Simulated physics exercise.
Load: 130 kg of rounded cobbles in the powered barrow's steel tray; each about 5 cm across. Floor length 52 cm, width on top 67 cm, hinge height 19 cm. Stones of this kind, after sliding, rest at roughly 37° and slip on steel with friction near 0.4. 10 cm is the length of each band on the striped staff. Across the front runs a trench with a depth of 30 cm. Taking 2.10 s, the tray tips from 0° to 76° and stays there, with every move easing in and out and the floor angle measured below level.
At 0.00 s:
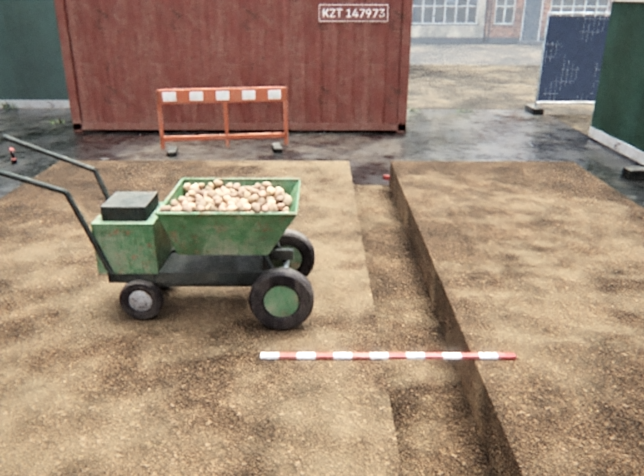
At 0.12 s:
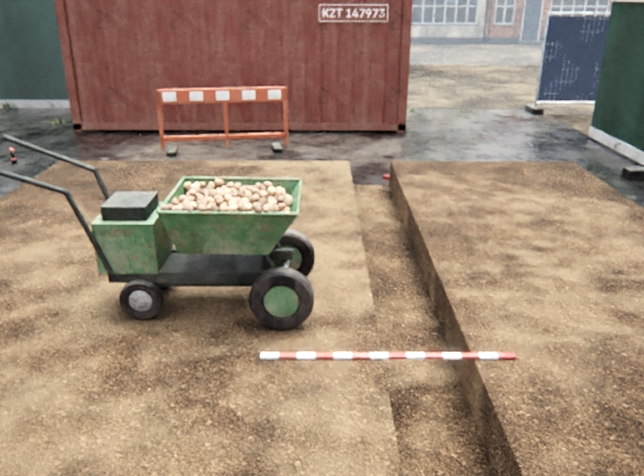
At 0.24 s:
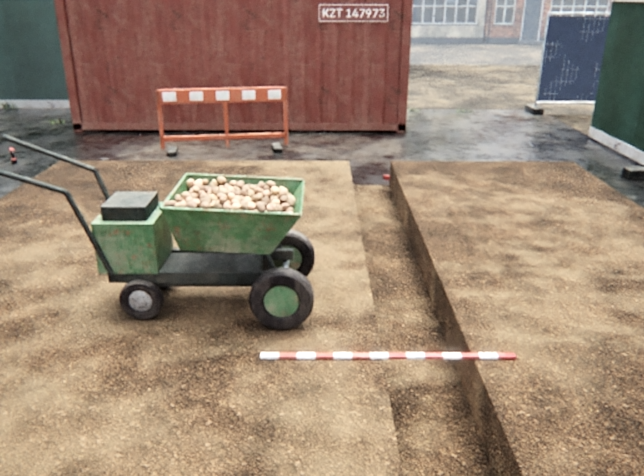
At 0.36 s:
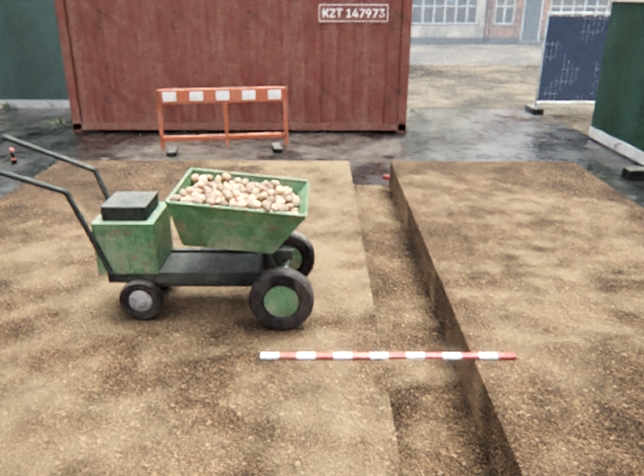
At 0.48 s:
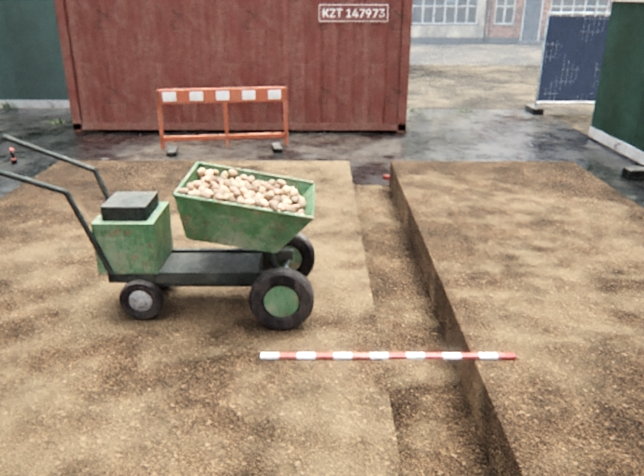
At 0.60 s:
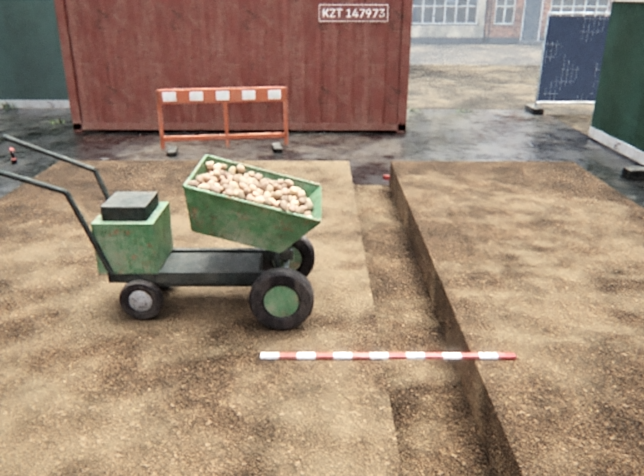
In this clip, a green wheeled cart loaded with pale stones stands on brown ground beside a trench, near a red-and-white striped pole, as its tray gradually tilts, the rear rising and the front lip dipping toward the right.
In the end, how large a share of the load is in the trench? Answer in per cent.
A share of roughly 100 %.
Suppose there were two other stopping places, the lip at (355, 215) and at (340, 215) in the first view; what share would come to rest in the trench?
Roughly 65 percent for the first, and 85 percent for the second.
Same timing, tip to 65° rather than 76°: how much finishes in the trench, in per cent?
The trench would hold about 80% of it.
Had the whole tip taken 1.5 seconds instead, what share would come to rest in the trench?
Expected share: Around 100%.
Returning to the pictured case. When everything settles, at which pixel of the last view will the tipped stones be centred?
I'd point somewhere around (412, 335).
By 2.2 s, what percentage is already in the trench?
Around 65 per cent of it.
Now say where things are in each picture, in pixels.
In the first picture, the tray is at 0°, its lip at (296, 214); the top of the load is at (228, 192).
In the second picture, the tray is at 1°, its lip at (297, 214); the top of the load is at (224, 192); the stones move at 0.1 m/s on average.
In the third picture, the tray is at 3°, its lip at (301, 215); the top of the load is at (219, 189); the stones move at 0.2 m/s on average.
In the fourth picture, the tray is at 6°, its lip at (306, 216); the top of the load is at (207, 185); the stones move at 0.3 m/s on average.
In the fifth picture, the tray is at 10°, its lip at (313, 218); the top of the load is at (210, 179); the stones move at 0.4 m/s on average.
The sixth picture shows lip at (321, 222), floor tilted 15°, highest stones at (219, 173); the stones move at 0.4 m/s on average.
After 1.6 s the floor is at 64°; 96 % in the tray, 1 % short of the trench, 3 % in the trench; the foremost stones are at (397, 314).
After 2.2 s the floor is at 76°; 34 % in the tray, 66 % in the trench; the foremost stones are at (447, 346).
After 2.5 s the floor is at 76°; 14 % in the tray, 86 % in the trench; the foremost stones are at (446, 341).
After 4.5 s the floor is at 76°; 0 % in the tray, 100 % in the trench; the foremost stones are at (445, 345).
